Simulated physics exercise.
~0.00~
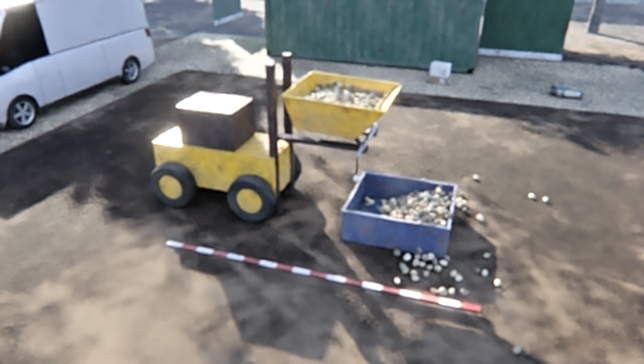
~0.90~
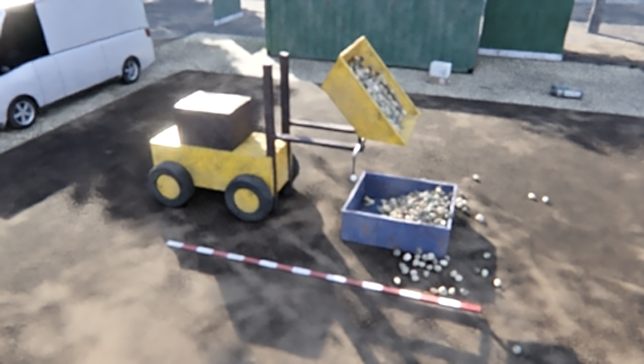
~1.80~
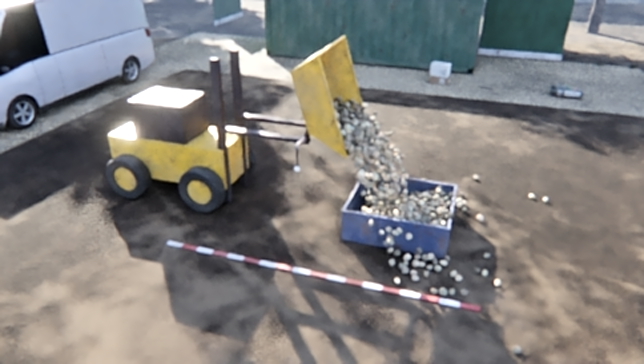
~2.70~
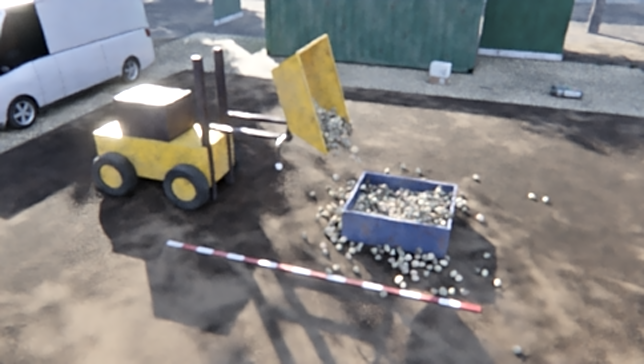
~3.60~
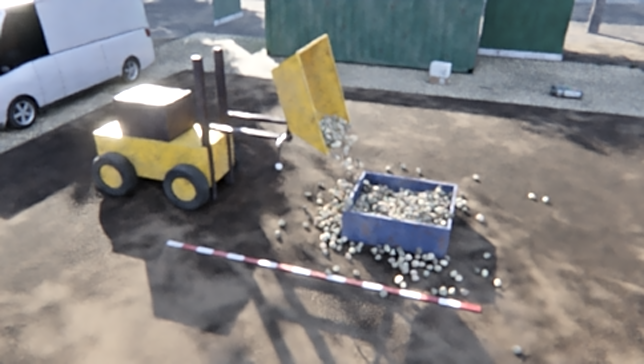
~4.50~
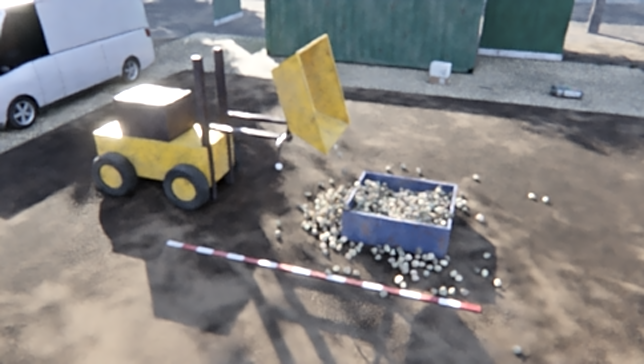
A yellow toy-like loader with dark wheels stands on brown ground, seen from above, holding a yellow skip of pale stones raised beside a blue bin already partly filled. A red and white staff lies in front, with a white van at upper left and green sheds behind. The skip tips steeply to the right, and the loader backs away to the left as stones pour into the bin. The last stones fall short, on the ground at the bin's left. Finally the skip hangs tilted and empty, the bin heaped and stones scattered around it.
